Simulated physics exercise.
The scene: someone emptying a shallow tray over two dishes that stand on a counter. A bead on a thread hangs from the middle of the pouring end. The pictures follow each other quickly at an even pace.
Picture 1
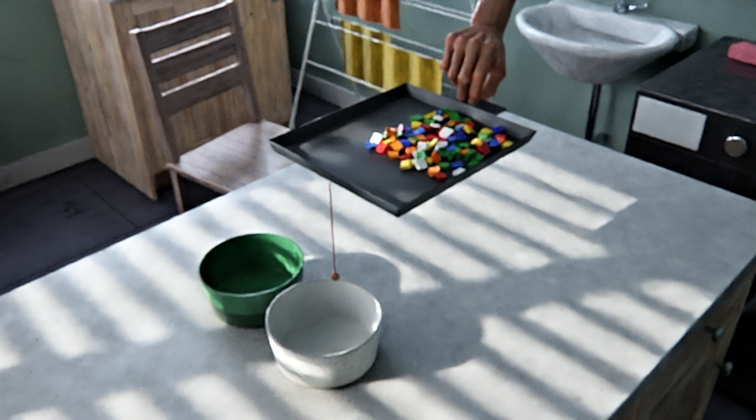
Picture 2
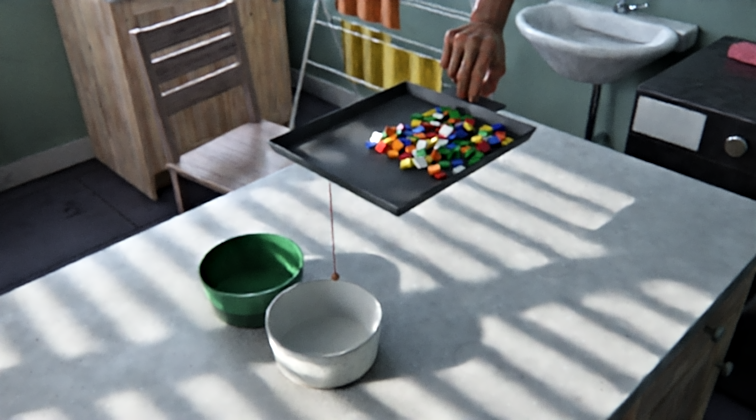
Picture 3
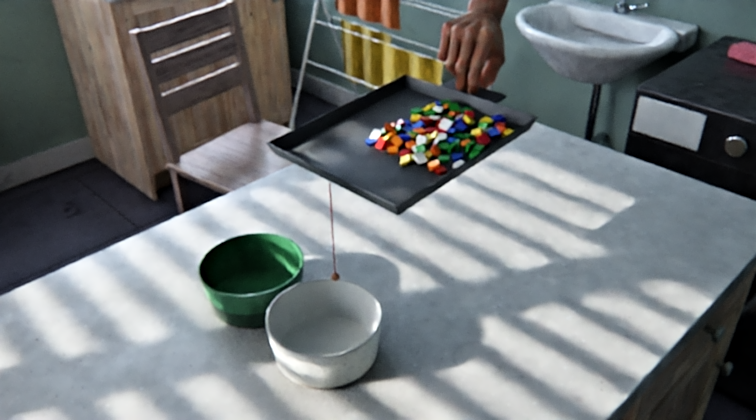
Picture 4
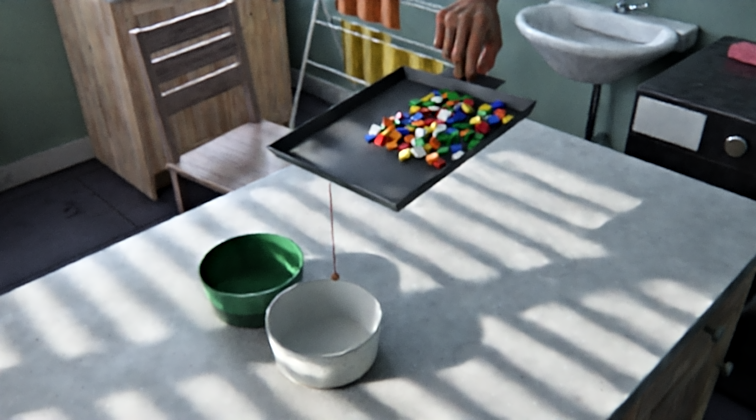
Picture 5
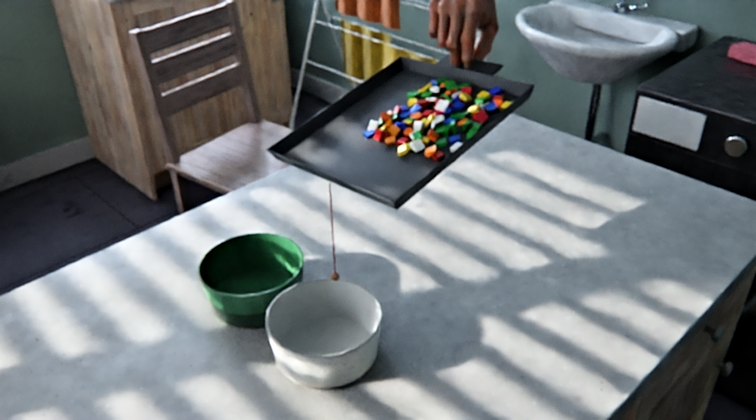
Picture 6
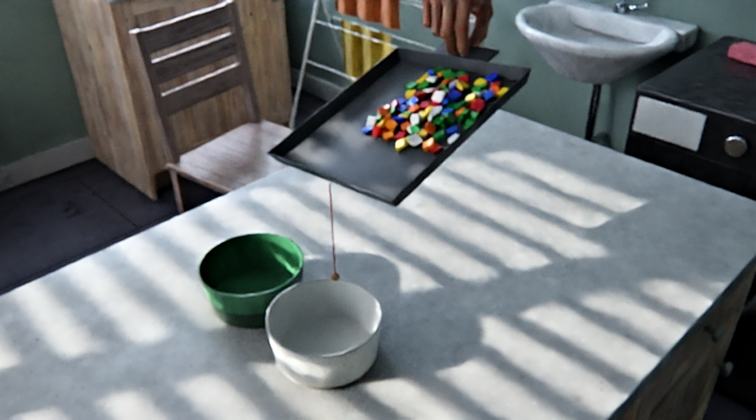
A hand grips the far edge of a shallow black tray above a pale counter striped with sunlight, seen from above at an angle in a room with a wooden chair and a white sink. Multicoloured mosaic tiles lie on the tray, over a green bowl at left and a white bowl beside it, with a bead hanging on a thread. The hand steadily raises the far side, tilting the tray toward its left corner, while the tiles stay clustered and the camera stays still.
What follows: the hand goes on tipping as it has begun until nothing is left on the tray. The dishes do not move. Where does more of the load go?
It favours the left dish.
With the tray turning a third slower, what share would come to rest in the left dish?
Roughly 80 in a hundred.
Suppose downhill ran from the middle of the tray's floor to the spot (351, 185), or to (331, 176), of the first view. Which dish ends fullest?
In turn: The right dish; the right one.
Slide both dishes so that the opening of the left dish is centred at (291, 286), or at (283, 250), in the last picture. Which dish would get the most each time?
First the dish on the left, then the left dish.
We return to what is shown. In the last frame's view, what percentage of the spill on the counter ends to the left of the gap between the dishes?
Close to 30 per cent.
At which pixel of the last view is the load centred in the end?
Close to (260, 296).
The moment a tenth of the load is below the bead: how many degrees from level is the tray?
Around 70° of tilt.
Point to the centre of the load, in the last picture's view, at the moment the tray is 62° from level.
Roughly at (294, 170).
Soon after the last picture, tray tipped steeply; about two thirds on the tray; about a third in the air.
A little later, tray tipped right over; a small part on the tray; a small part in the right dish; about two thirds in the left dish; a small part outside both; about a quarter in the air.
Later still, tray tipped past a quarter turn; a small part in the right dish; most in the left dish; a small part outside both.
At rest, tray tipped past a quarter turn; a small part in the right dish; most in the left dish; a small part outside both.
